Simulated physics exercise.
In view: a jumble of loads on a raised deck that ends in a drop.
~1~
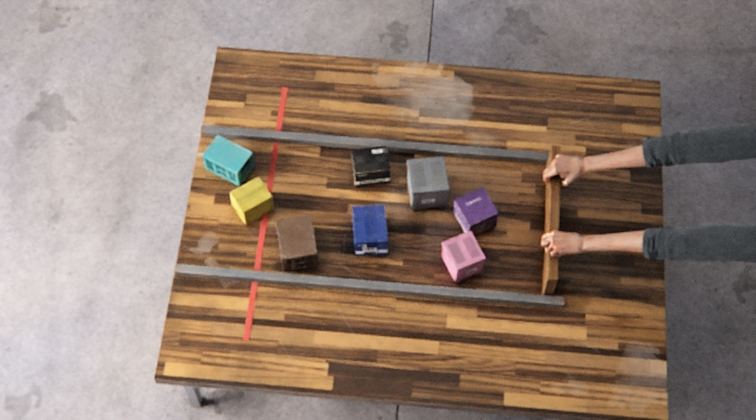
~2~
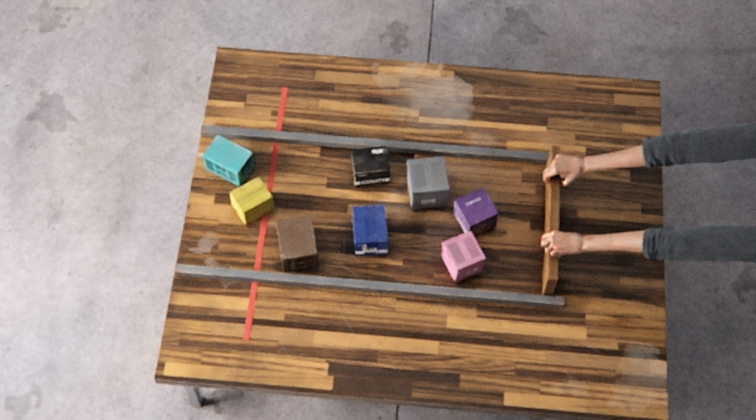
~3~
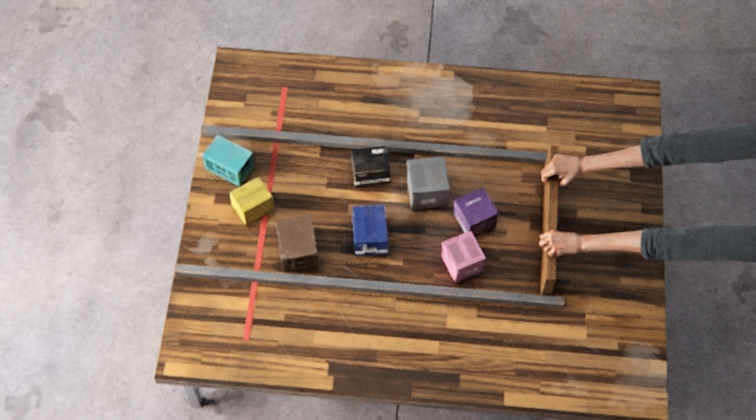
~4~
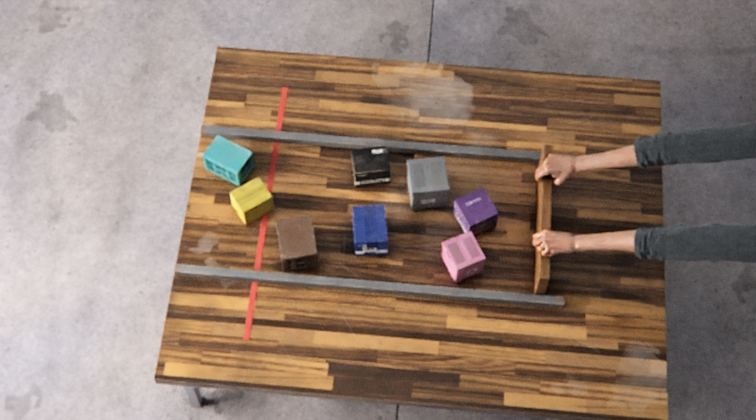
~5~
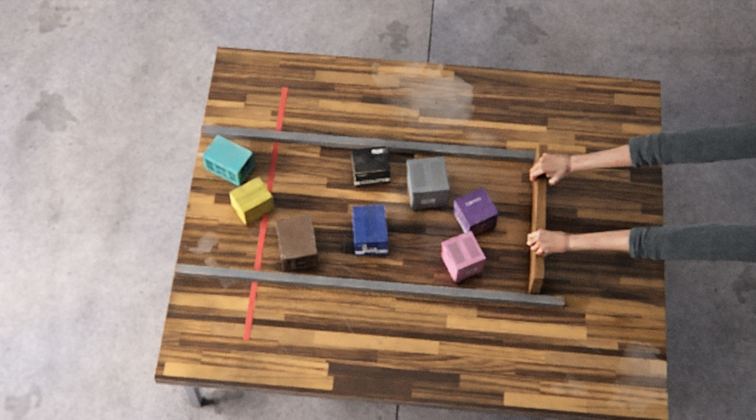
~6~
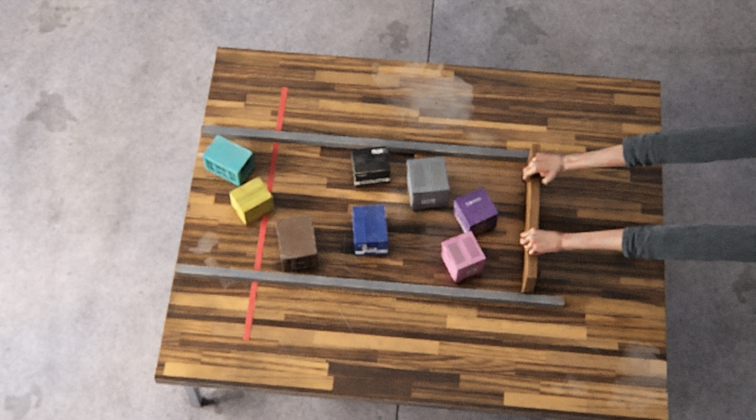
On a striped wooden table, two hands slide a wooden plank slightly left between grey rails, the colourful boxes staying still.
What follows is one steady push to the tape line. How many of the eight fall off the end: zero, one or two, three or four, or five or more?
Here the number that fall off is one or two.
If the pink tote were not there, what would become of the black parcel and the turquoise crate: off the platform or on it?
The black parcel holds on, the turquoise crate falls.
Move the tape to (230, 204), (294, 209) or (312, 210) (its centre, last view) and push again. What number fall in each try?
The counts: 5, 0 and 0.
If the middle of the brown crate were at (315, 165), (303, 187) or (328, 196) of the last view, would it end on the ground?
The brown crate tumbles off; remains up; holds on.
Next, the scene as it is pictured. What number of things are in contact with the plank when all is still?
3 of them.
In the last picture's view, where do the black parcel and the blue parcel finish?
The black parcel at (219, 151), the blue parcel at (214, 217).
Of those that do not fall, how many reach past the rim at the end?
It comes to 0.
Early on, none off yet; turquoise crate at rest near (229, 161); yellow parcel at rest near (252, 201); brown crate at rest near (297, 243).
Finally, the number that fall off is one or two; lost, brown crate and turquoise crate.
